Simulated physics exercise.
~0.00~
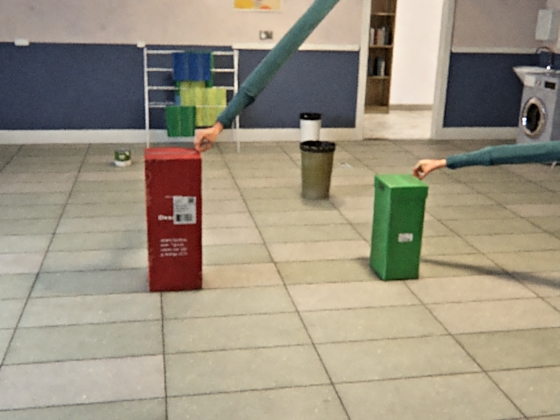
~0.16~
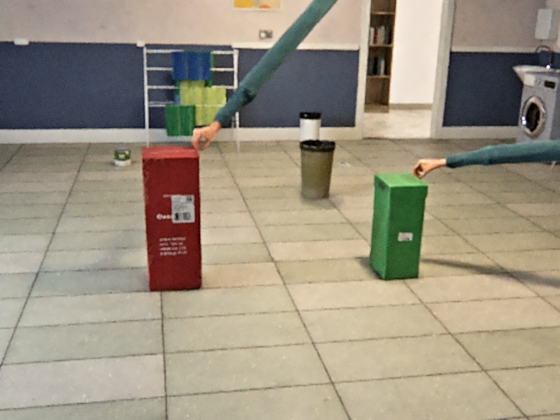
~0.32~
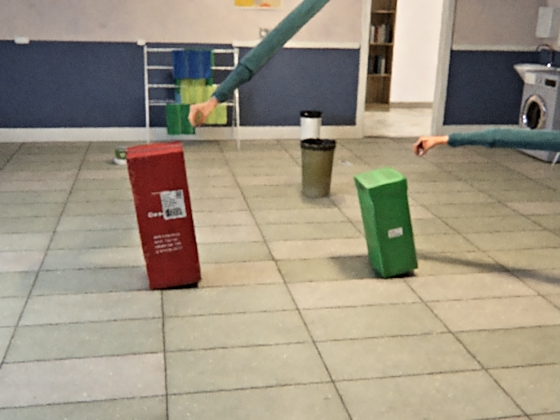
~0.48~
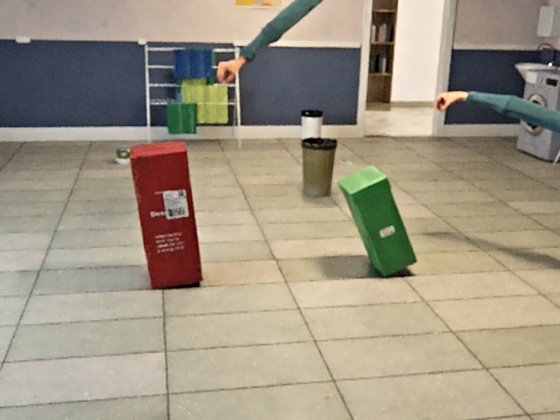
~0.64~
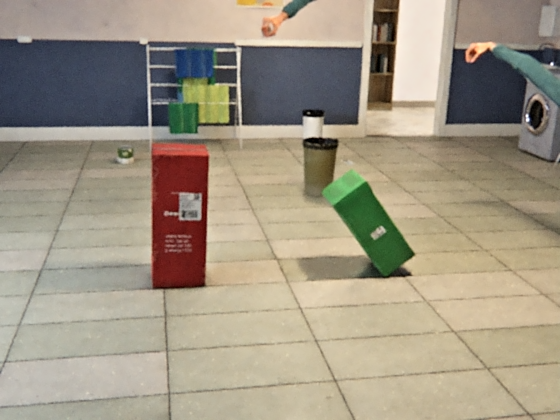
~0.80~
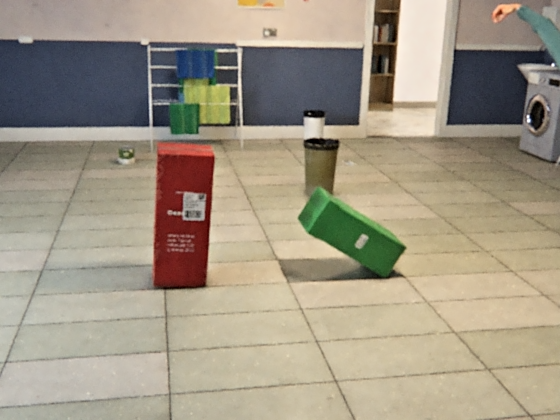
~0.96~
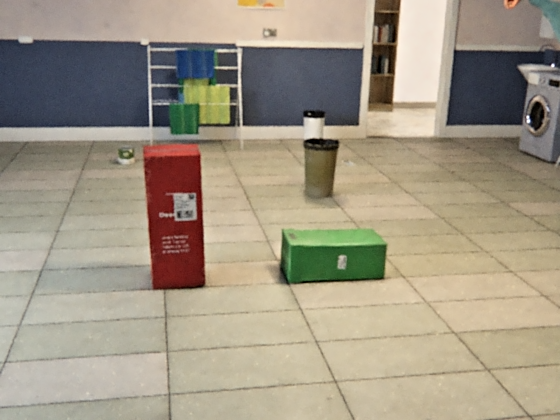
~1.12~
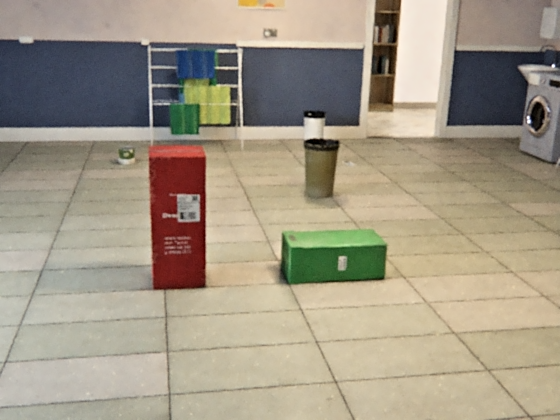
Two hands tip a red box, which rocks back upright, and a green box, which topples left.
